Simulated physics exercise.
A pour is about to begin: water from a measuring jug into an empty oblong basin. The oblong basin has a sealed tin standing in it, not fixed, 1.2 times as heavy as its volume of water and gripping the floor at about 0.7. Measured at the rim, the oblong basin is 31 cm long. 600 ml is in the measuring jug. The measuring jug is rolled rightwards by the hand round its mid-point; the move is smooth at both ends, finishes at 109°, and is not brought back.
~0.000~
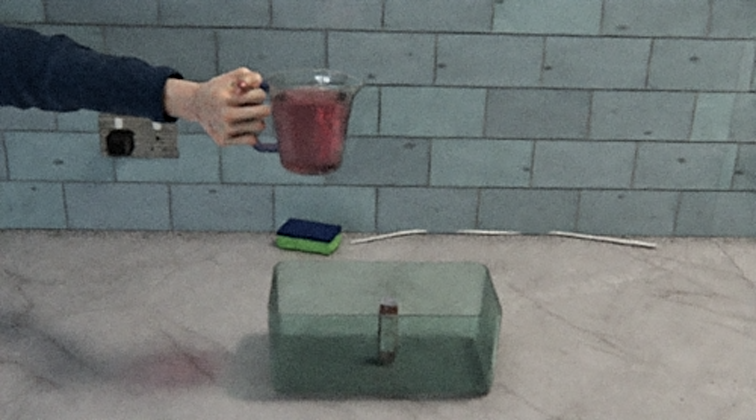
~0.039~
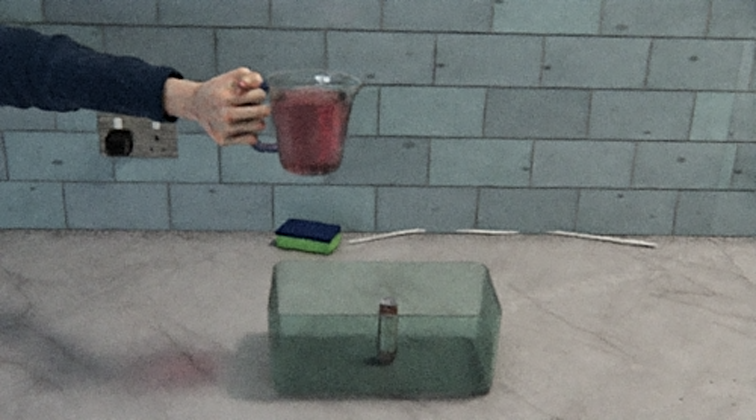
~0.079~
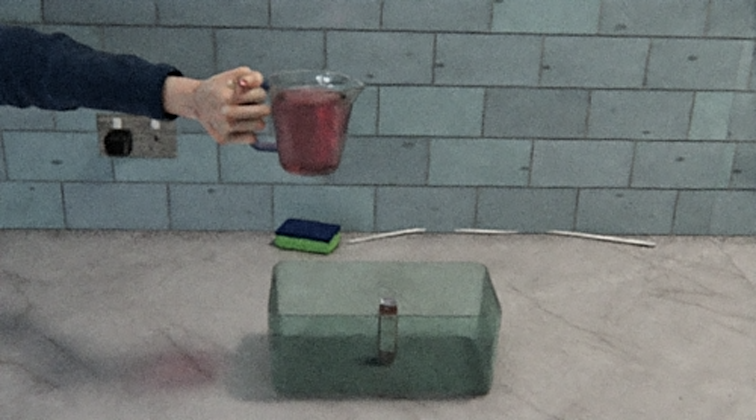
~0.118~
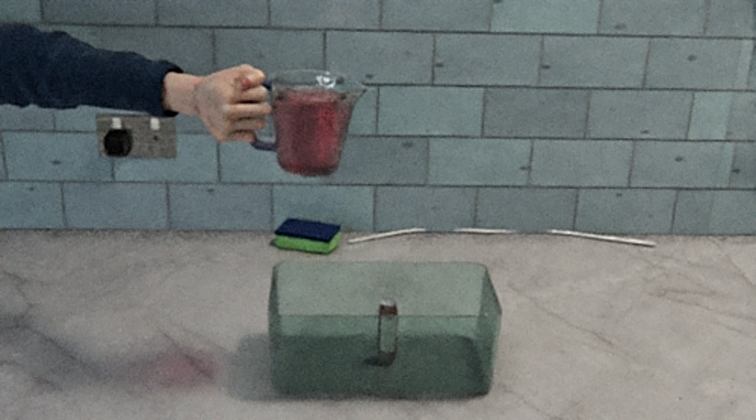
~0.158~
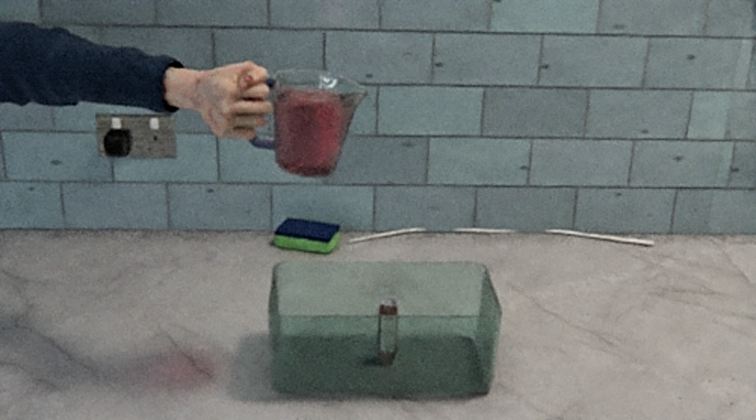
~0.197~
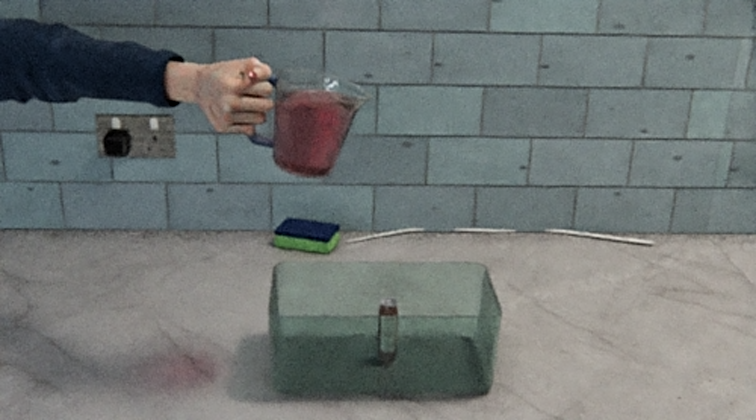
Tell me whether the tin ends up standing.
It does.
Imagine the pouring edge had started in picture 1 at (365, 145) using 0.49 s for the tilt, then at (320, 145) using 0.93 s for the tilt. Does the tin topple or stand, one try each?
The tin overturns the first time and overturns the second time.
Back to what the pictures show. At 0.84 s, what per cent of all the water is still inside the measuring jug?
What remains is about 14 percent of it all.
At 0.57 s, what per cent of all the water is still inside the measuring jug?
I'd put it near 74 percent.
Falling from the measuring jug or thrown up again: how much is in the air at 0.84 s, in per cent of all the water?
Roughly 36 %.
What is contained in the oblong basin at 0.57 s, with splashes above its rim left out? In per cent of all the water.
Around 1%.
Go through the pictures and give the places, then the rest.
The first frame shows tilt 0°; pouring edge (364, 83); surface from (273, 95) to (351, 96); the oblong basin's rim runs from (272, 287) to (494, 289); the tin's top is at (389, 304).
The second frame shows tilt 0°; pouring edge (364, 83); surface from (272, 95) to (351, 97).
The third frame shows tilt 2°; pouring edge (365, 85); surface from (273, 95) to (352, 98).
The fourth frame shows tilt 4°; pouring edge (367, 88); surface from (274, 95) to (353, 99).
The fifth frame shows tilt 8°; pouring edge (369, 91); surface from (276, 96) to (355, 100).
The sixth frame shows tilt 12°; pouring edge (371, 96); surface from (278, 97) to (358, 101).
After 0.57 s the tilt is 73° and 74 per cent is still to pour; the tin stands where it began.
After 0.84 s the tilt is 106° and 14 per cent is still to pour; the tin stands where it began.
After 1.12 s the tilt is 109° and 0 per cent is still to pour; the tin stands where it began.
After 1.43 s the tilt is 109° and 0 per cent is still to pour; the tin stands where it began.
In the end the tin stands where it began.
